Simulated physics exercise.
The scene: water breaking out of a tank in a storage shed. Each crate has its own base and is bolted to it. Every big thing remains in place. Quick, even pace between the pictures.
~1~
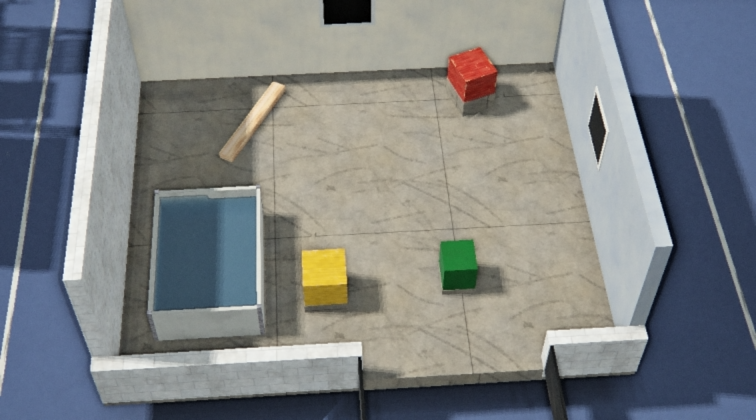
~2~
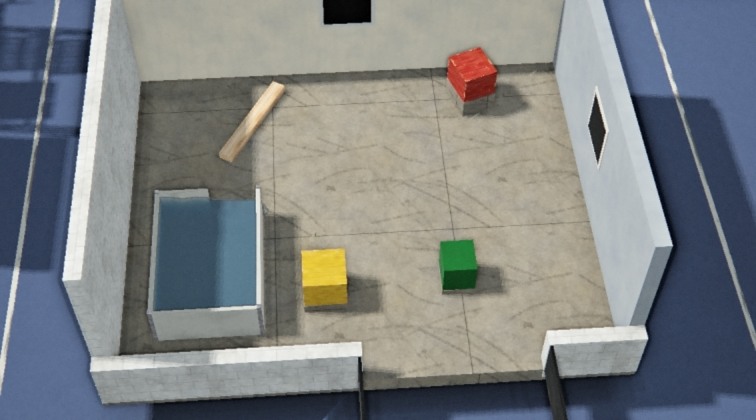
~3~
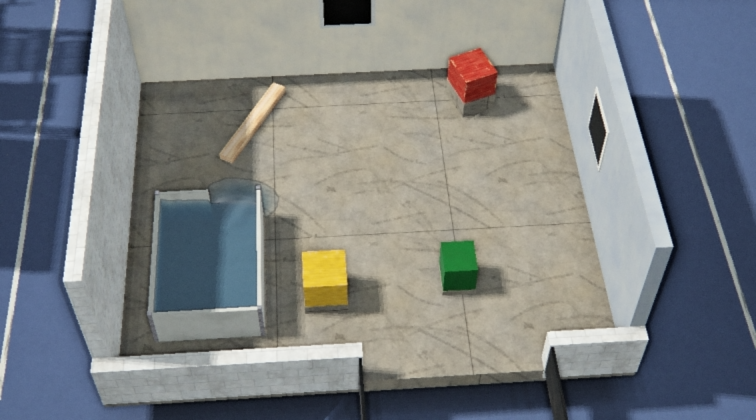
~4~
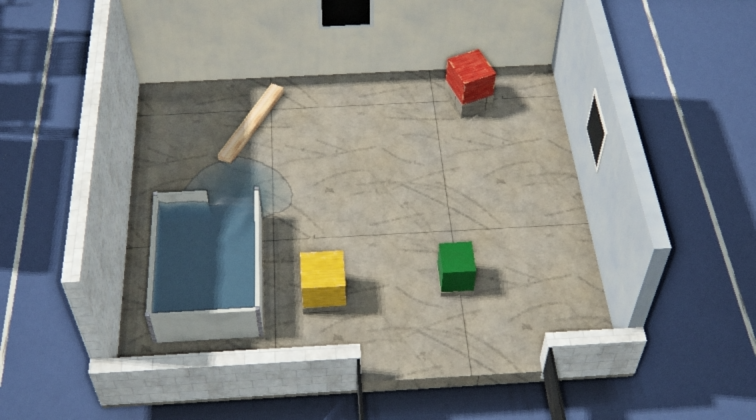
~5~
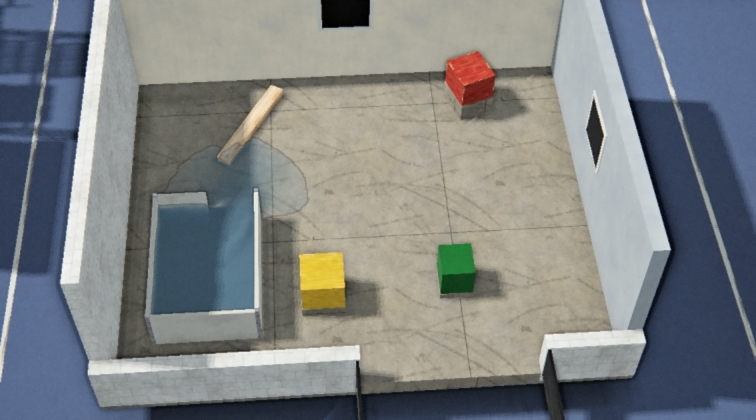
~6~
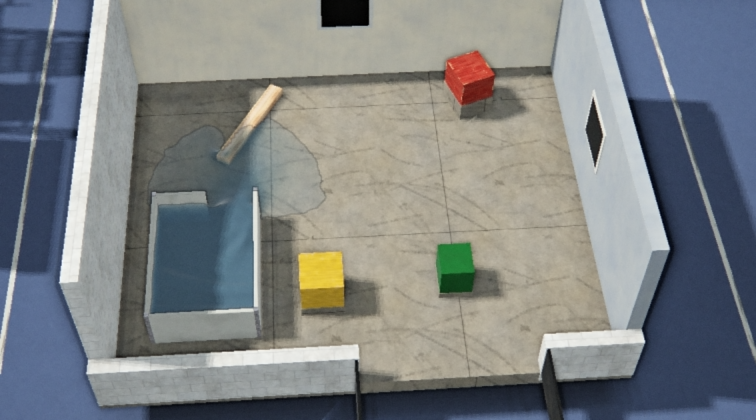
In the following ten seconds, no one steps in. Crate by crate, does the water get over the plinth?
Outcome: The red crate will be a dry one; the yellow crate will be a dry one; the green crate will be a dry one.
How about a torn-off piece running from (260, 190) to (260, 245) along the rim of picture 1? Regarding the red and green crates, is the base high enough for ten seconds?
First the red crate: It is left alone; then the green crate: It is hit.
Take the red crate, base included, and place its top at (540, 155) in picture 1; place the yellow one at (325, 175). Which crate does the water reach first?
I would point to the crate marked yellow.
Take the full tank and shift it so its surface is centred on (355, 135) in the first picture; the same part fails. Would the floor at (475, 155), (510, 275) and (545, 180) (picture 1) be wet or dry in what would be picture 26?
In turn: Awash, free of water, awash.
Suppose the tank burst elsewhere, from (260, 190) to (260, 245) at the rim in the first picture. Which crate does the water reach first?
It's the yellow crate.
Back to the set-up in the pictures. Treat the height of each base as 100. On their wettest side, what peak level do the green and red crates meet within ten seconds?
About 60 % and 60 %.
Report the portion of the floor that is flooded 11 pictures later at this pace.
It should be close to 30 %.
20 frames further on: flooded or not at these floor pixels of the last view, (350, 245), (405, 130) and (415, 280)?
Status per point, in sequence: Unwetted, then waterlogged, then unwetted.
A moment on, water covers 25 % of the floor; the red crate not reached, the yellow crate not reached, the green crate not reached.
Next, water covers 30 % of the floor; the red crate water round its plinth, the yellow crate not reached, the green crate not reached.
Then, water covers 35 % of the floor; the red crate water round its plinth, the yellow crate not reached, the green crate not reached.
Later, water covers 65 % of the floor; the red crate water round its plinth, the yellow crate not reached, the green crate water round its plinth.
In the end, water covers 90 % of the floor; the red crate stayed above the water, the yellow crate stayed above the water, the green crate stayed above the water.
